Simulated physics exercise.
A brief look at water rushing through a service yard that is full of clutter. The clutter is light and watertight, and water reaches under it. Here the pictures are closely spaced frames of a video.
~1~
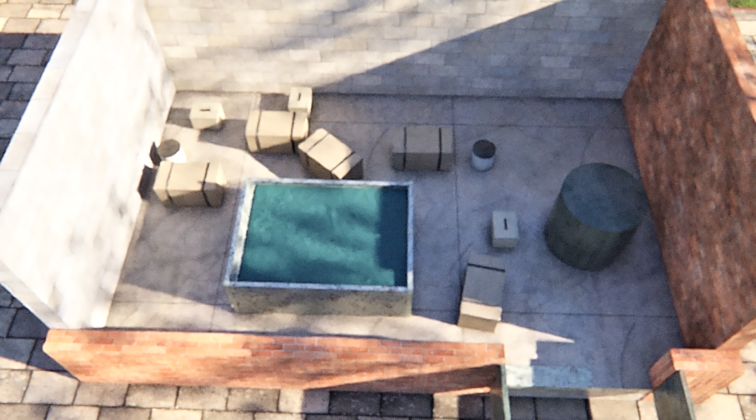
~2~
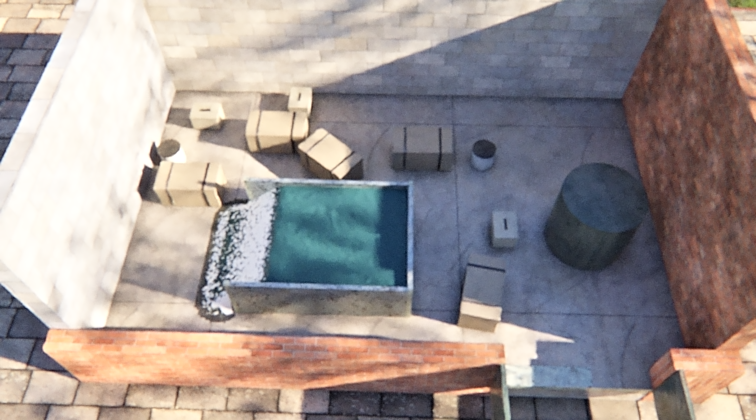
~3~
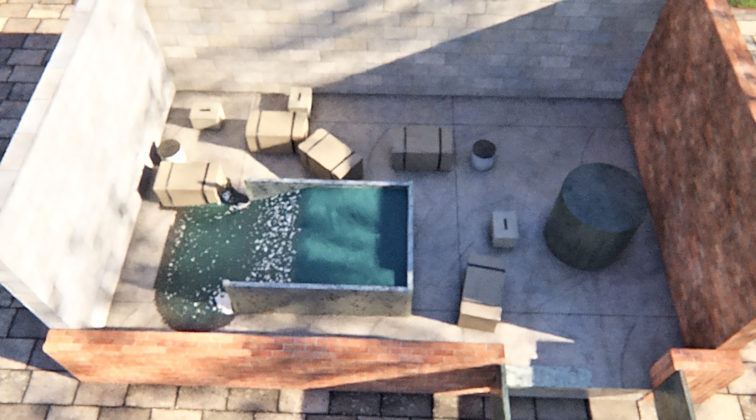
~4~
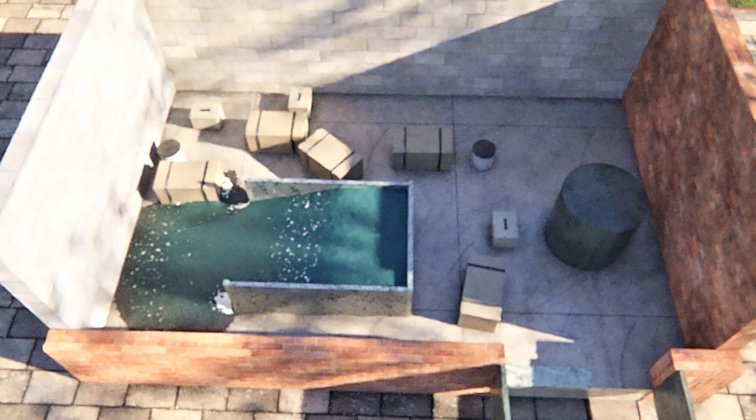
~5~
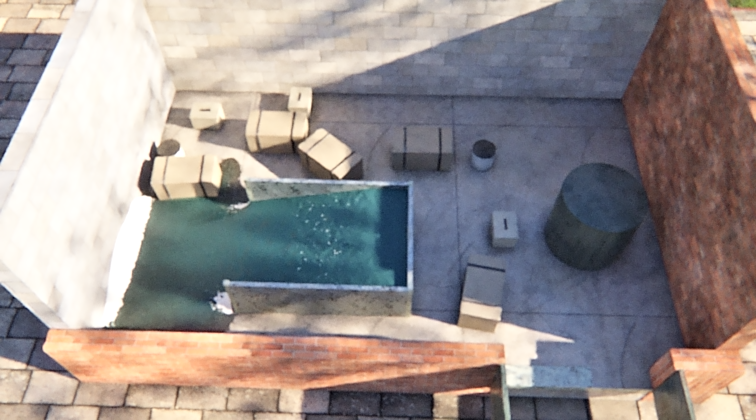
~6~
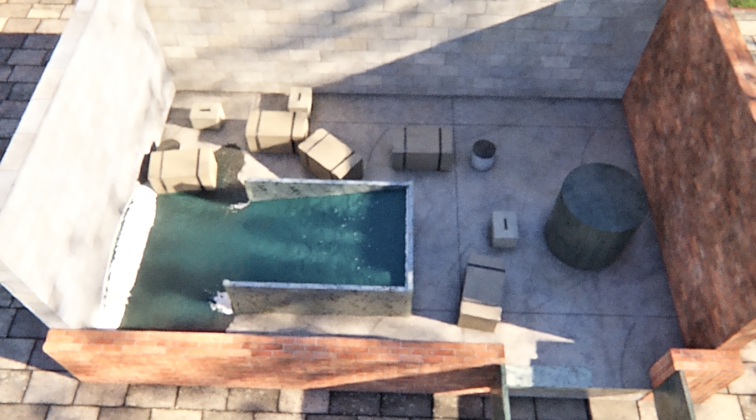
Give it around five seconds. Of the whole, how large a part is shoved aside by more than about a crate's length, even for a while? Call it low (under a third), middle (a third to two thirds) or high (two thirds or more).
High.
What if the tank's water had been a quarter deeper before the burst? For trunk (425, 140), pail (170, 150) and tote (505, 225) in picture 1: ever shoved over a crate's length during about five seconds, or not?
First one cleared the mark, second one cleared the mark, third one missed the mark.
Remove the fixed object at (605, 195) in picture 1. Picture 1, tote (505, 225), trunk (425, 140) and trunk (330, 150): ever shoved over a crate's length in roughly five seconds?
Never got far, then went a long way, then never got far.
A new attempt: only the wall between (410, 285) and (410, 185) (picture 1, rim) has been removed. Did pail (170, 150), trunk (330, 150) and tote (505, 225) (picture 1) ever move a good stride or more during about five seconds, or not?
Taking them one at a time, the first not displaced that far, the second not displaced that far and the third gets shoved clear.
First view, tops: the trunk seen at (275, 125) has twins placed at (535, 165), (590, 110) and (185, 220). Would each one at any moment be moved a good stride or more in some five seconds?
In sequence: Doesn't go far, doesn't go far, pushed clear.
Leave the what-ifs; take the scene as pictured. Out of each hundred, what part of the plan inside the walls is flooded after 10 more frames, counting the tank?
I'd put it at some 35 per cent.
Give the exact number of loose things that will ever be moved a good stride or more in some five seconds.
You get 8.
A moment on, 1 of 10 are well off their spots; 0 afloat.
Next, 3 of 10 are well off their spots; 2 afloat.
Later, 4 of 10 are well off their spots; 4 afloat.
In the end, 8 of 10 are well off their spots, and 8 have been at some point; 5 afloat.
